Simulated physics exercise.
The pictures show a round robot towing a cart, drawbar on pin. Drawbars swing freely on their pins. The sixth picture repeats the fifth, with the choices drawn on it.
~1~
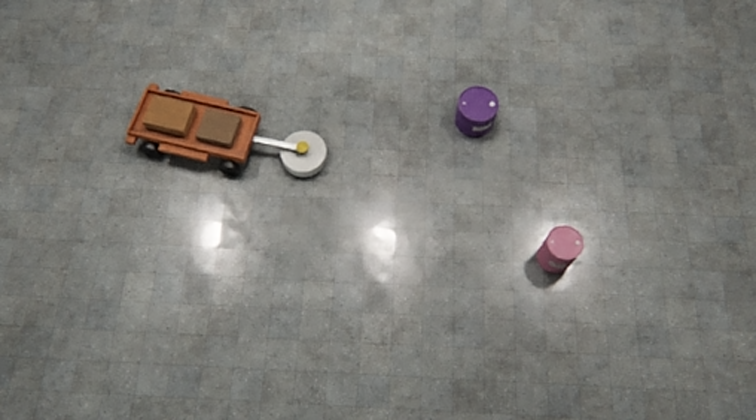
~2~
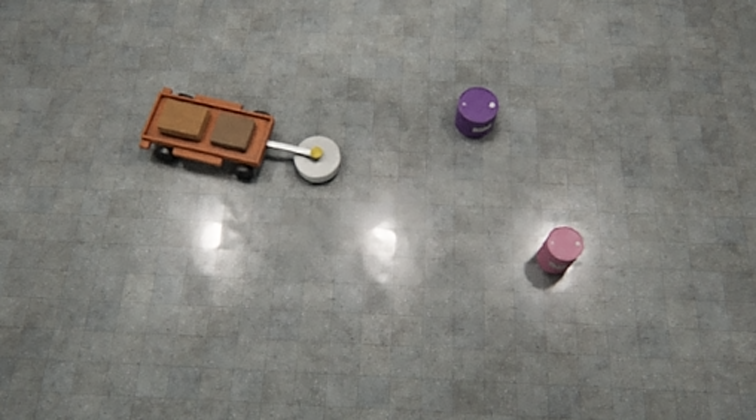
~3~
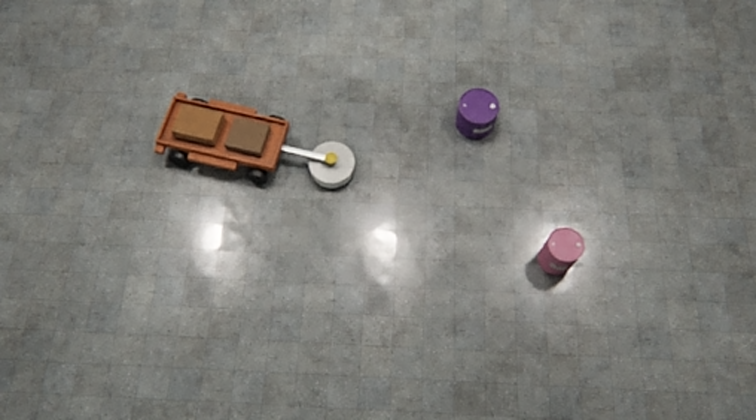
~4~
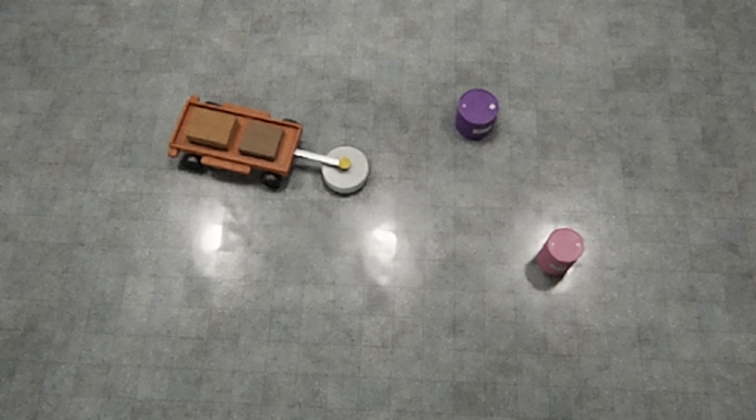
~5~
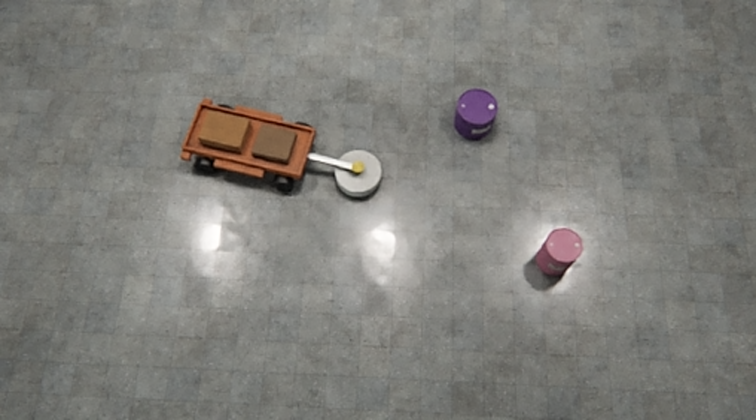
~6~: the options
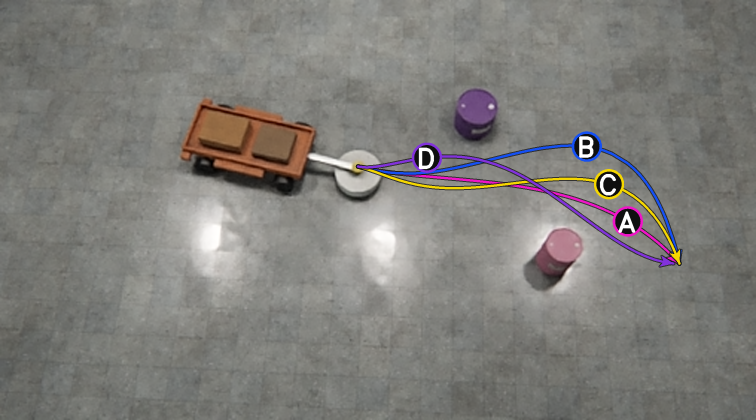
The footage shows a round white robot slowly towing an orange cart carrying two brown blocks rightward and slightly downward across a gray floor, while a purple tub and a pink keg stay still on the right.
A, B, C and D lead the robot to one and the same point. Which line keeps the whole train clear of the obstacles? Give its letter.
The robot should drive C.
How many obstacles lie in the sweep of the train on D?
One.
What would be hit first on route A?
First the pink keg.
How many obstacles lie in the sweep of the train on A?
One.
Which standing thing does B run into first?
The purple tub.
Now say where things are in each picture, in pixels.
Robot (304, 152); orange cart (195, 125); pink keg (554, 257), in the first picture.
Robot (318, 158); orange cart (209, 129); pink keg (554, 258), in the second picture.
Robot (332, 163); orange cart (223, 133); pink keg (555, 259), in the third picture.
Robot (345, 168); orange cart (237, 137); pink keg (555, 259), in the fourth picture.
Robot (358, 172); orange cart (250, 140); pink keg (554, 259); purple tub (473, 123), in the fifth picture.
On the copy, A from (358, 167) via (524, 187) to (680, 264); B from (358, 167) via (544, 148) to (680, 264); C from (358, 167) via (530, 181) to (680, 264); D from (358, 167) via (521, 175) to (673, 263).
On C. First, robot (479, 192), cart (367, 169).
Then, robot (602, 189), cart (490, 178).
Finally, robot (674, 268), cart (578, 199); nothing has been touched.
By contrast, A meets the pink keg; B meets the purple tub; D meets the pink keg.
